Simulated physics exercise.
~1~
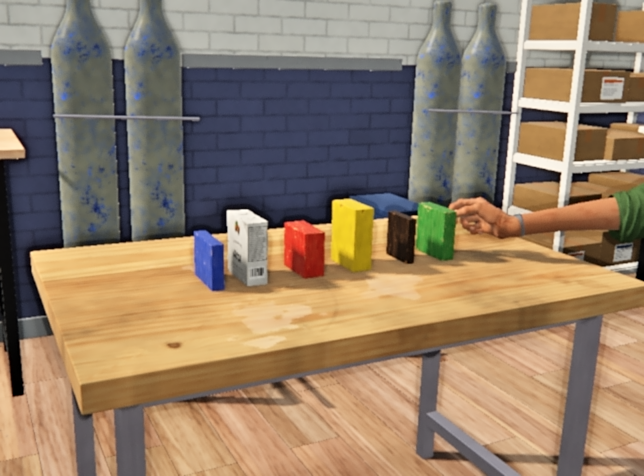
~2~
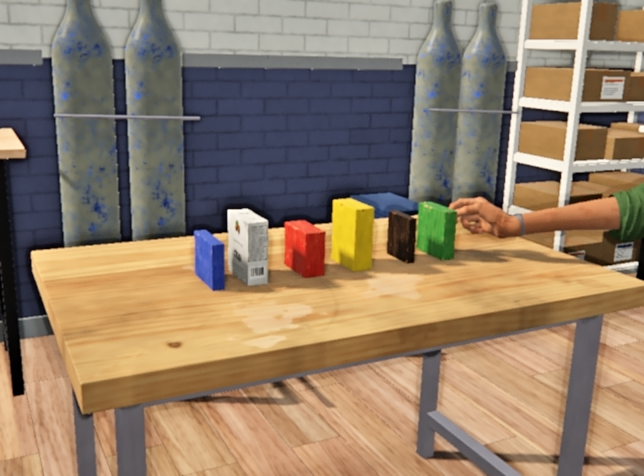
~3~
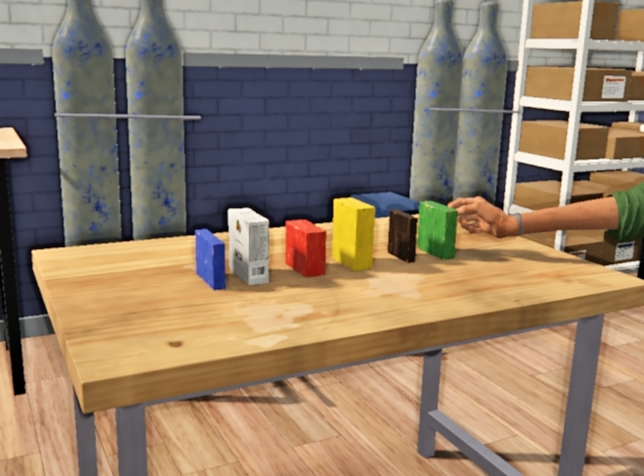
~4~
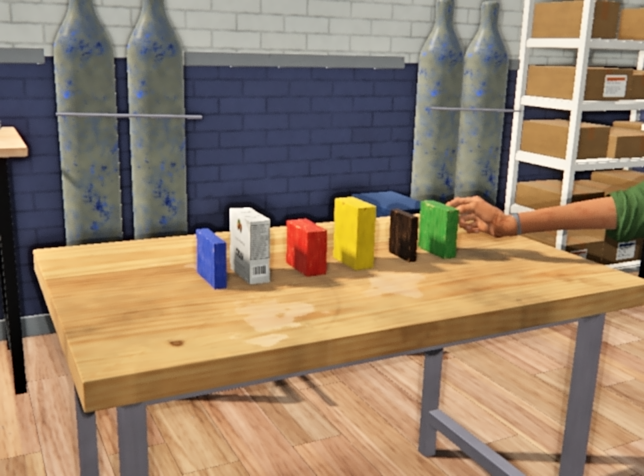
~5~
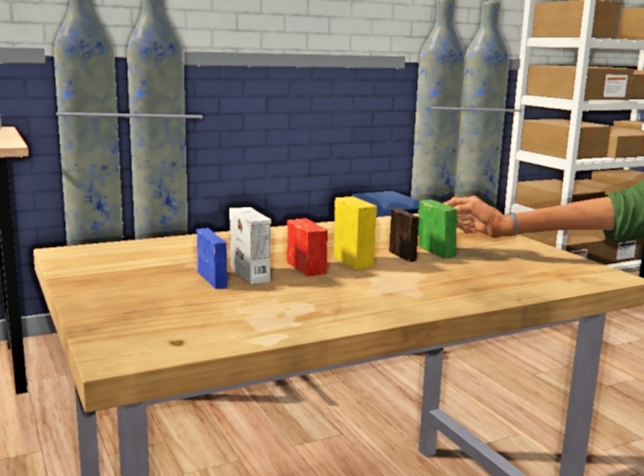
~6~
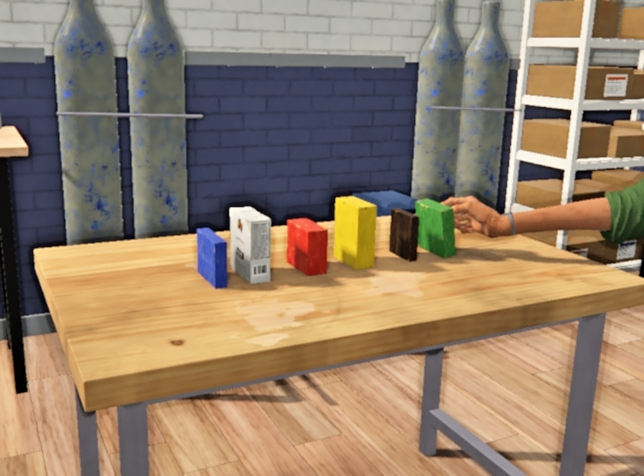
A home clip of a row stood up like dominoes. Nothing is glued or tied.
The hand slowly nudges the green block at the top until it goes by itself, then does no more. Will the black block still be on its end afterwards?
Goes over.
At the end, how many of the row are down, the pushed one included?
2 in total.
Then, 0.30 s on from there, green block 42° over; black block turned 7° from how it was put near (402, 234).
Then, 0.40 s on from there, green block 66° over; black block turned 46° from how it was put near (389, 240).
Then, 0.50 s on from there, green block 77° over; black block on its side near (380, 255).
In the end, toppled on the table, black block; the other 3 unmoved. At the end, from the last picture's camera, black block near (380, 254).
